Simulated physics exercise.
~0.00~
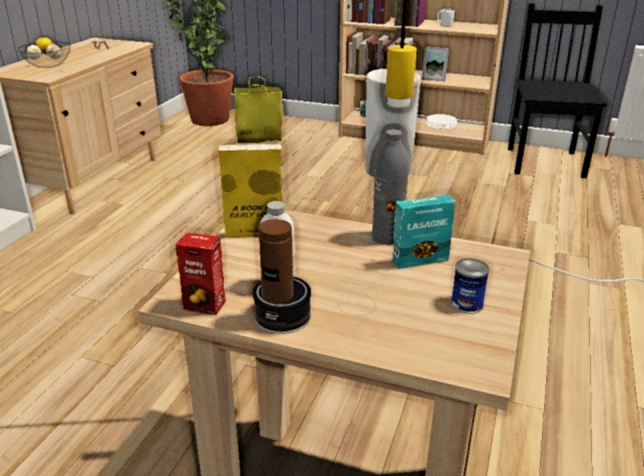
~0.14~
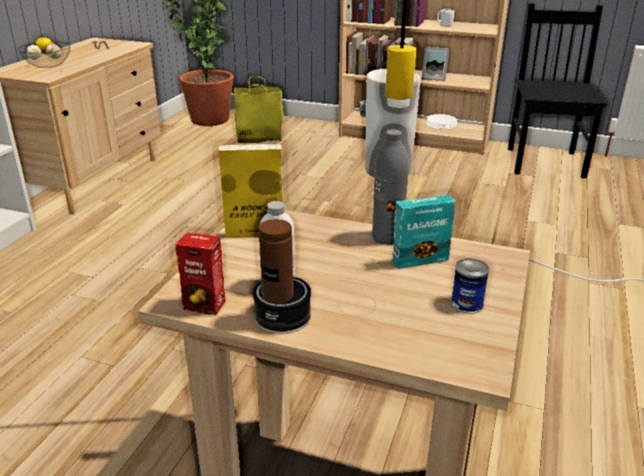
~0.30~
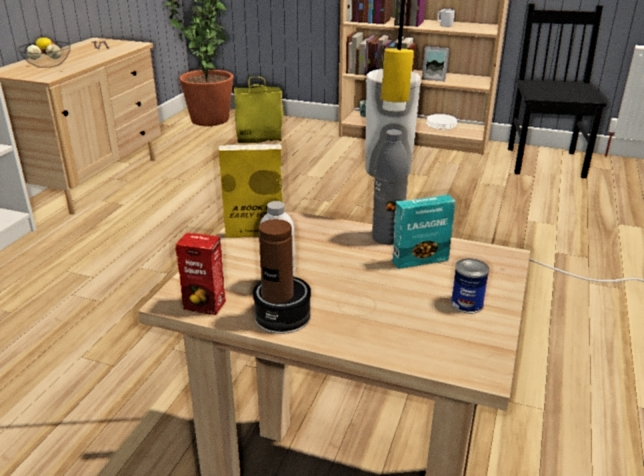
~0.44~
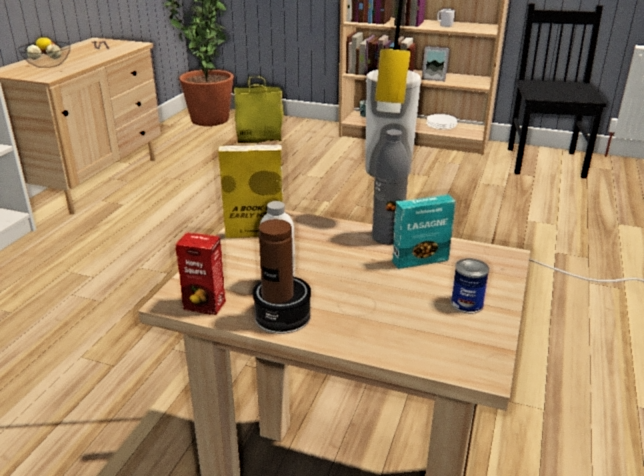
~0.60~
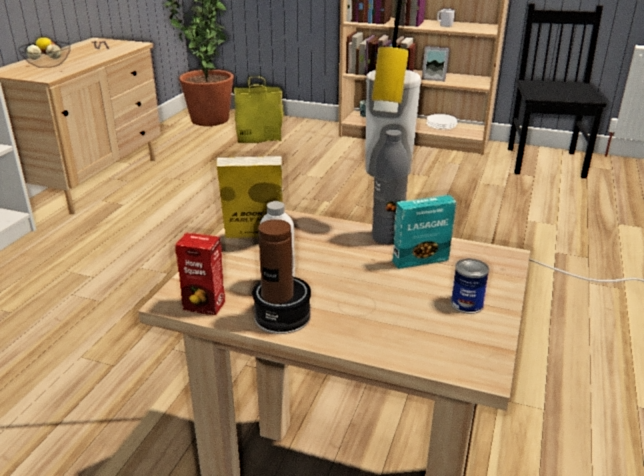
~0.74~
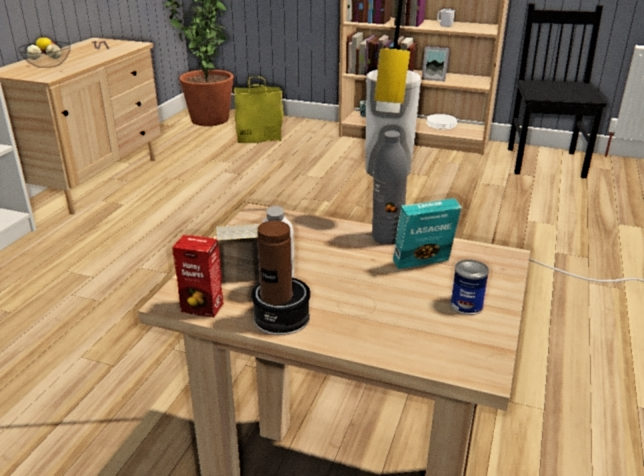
A light wooden table stands on a plank floor in a room with a cabinet, plant, bookshelf and black chair, seen from slightly above. On it are a red carton at left, a brown jar, black tub, white bottle and yellow book, with a grey bottle, turquoise packet and blue tin rightward. The hanging yellow lamp shifts slightly left, then the book drops backward, lying low behind the jar.
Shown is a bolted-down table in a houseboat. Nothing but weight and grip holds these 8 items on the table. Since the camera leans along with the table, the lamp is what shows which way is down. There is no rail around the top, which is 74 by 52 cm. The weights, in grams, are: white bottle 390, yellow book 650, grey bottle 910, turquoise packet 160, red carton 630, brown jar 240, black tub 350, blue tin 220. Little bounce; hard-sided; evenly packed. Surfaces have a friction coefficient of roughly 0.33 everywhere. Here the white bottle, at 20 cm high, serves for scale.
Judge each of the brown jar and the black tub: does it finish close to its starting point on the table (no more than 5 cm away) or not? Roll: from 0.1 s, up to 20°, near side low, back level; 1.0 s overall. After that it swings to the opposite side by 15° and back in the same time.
Brown jar: Not close. Black tub: Not close.
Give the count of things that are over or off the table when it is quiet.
The answer: 6.
By 1.14 s, boat level; brown jar and black tub now off the table; white bottle on its side; yellow book on its side.
By 1.54 s, heel 14°, far side down; white bottle on its side; yellow book on its side; turquoise packet on its side.
When it is over (2.7 s), off the table, grey bottle, brown jar and black tub; lying over on the table, white bottle, yellow book and turquoise packet; the other 2 within 5 cm of the start.
